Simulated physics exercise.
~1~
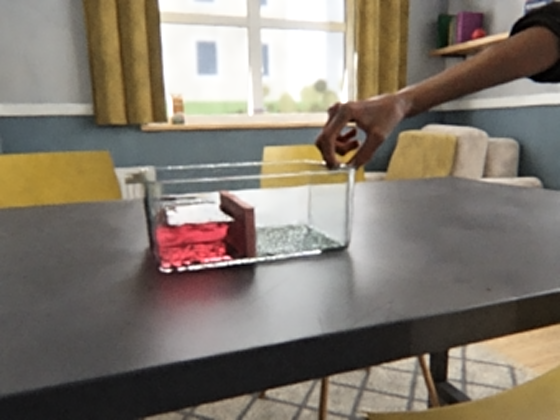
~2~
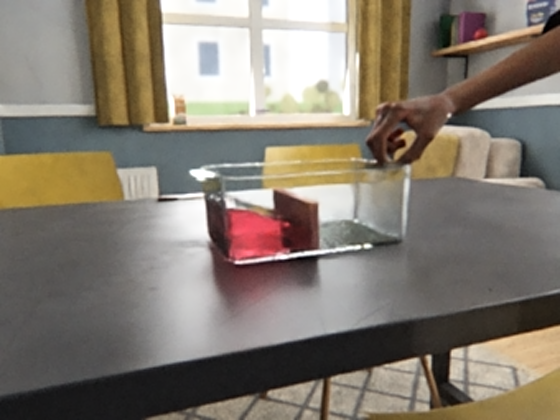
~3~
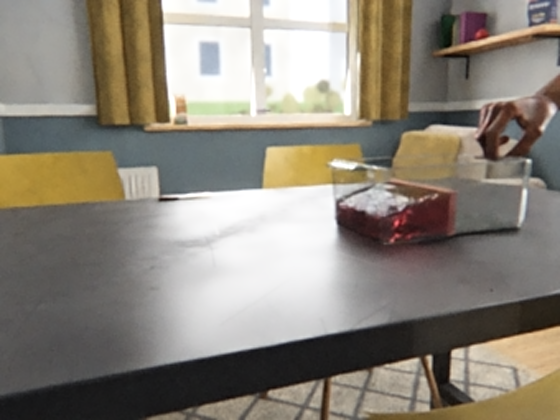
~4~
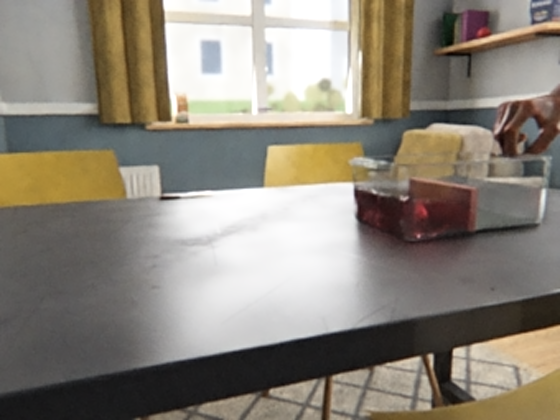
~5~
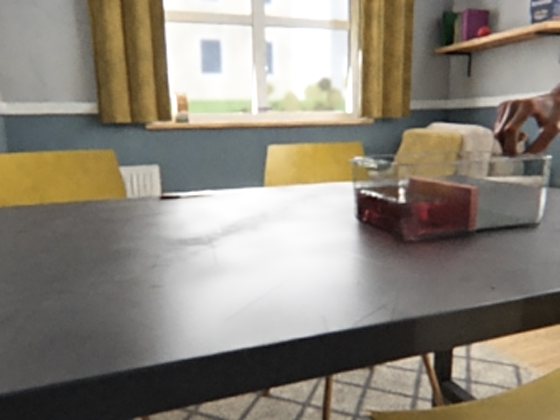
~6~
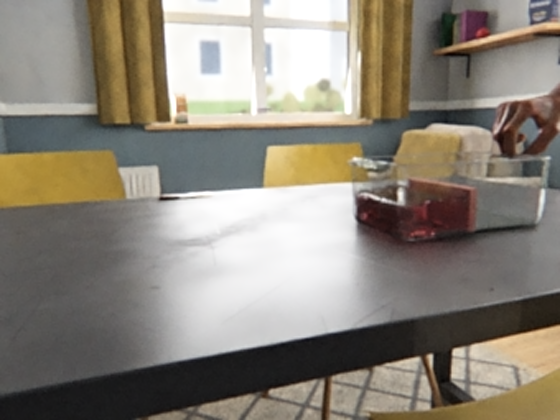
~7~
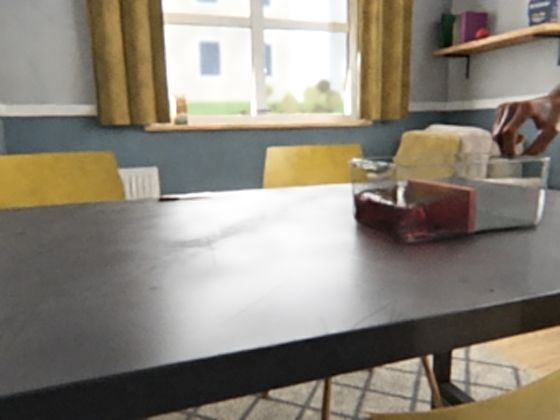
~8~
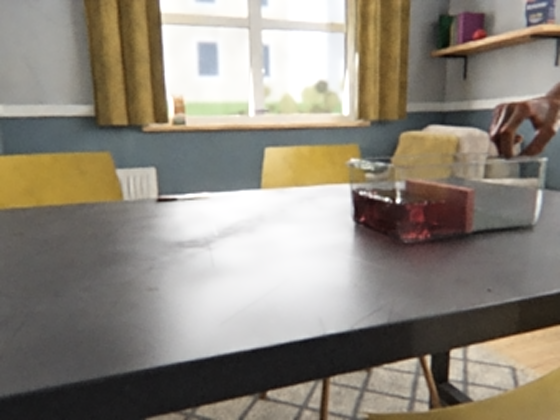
The clip shows a hand sliding a clear two-part container of red liquid to the right across a dark table, then holding it still near the table's right side, with the liquid remaining left of the upright reddish divider.
